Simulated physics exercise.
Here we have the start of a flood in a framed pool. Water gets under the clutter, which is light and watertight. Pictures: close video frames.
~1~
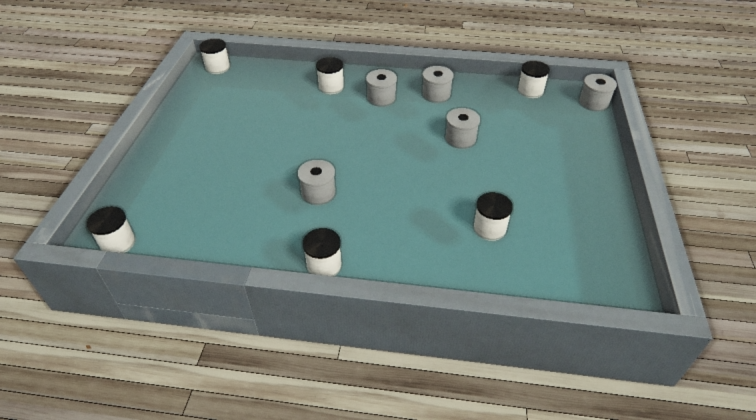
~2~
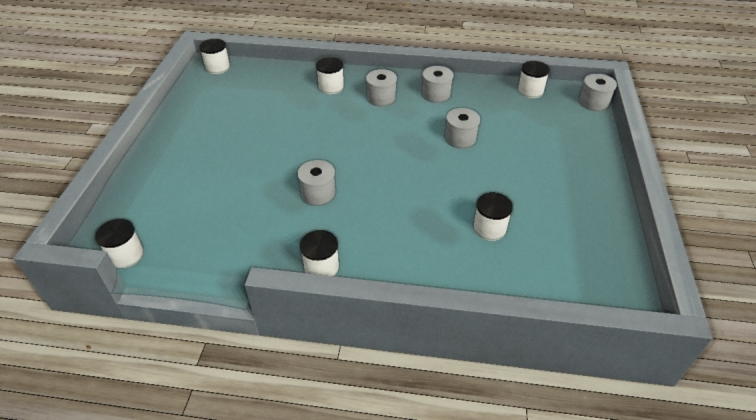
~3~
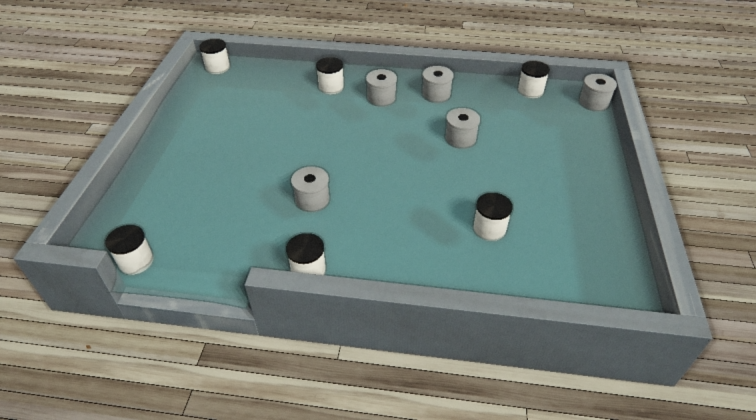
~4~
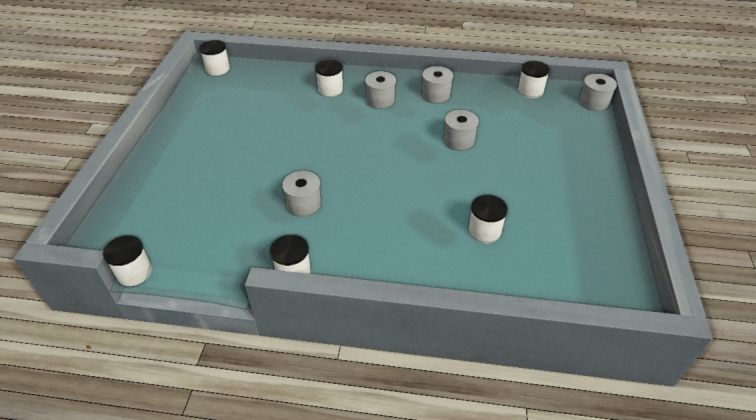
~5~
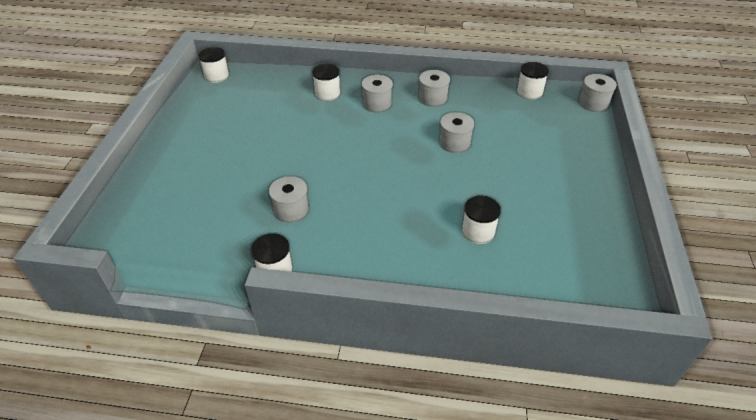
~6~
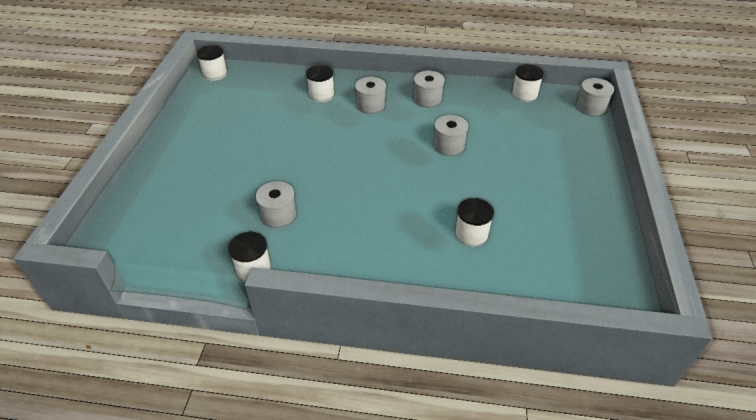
White, black-topped cylinders and grey ones with dark central spots float in a grey-walled, teal pool on a plank floor, seen from above at a fixed angle. A section of the near wall opens at left, and the nearest white cylinder drifts right, then towards the gap and out of view. Another white one and a grey one slide left and nearer, while most others shift slightly later.
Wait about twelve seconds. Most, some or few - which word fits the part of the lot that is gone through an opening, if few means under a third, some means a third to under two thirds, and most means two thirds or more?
Few.
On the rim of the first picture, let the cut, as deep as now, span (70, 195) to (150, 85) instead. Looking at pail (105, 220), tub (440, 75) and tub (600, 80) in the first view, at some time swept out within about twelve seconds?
Going through them, number one is flushed away, number two is held back and number three is held back.
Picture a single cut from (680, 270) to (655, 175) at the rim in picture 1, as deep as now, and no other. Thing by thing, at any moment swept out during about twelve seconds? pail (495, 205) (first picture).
My judgement: Flushed away.
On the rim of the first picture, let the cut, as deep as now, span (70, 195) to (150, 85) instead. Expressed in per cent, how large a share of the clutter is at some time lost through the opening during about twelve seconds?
Roughly 20 in a hundred.
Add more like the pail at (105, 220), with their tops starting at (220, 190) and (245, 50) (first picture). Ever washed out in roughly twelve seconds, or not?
Well, the first one leaves, but the second one never leaves.
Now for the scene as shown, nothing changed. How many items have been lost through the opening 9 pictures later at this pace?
The answer here is 3.
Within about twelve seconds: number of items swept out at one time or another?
It adds up to 3.
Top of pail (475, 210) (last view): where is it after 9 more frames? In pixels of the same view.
Roughly at (444, 219).
A moment on, 2 of 11 are out; 9 afloat.
Next, 3 of 11 are out; 8 afloat.
Later, 3 of 11 are out; 8 afloat.
In the end, 3 of 11 are out; 8 afloat.
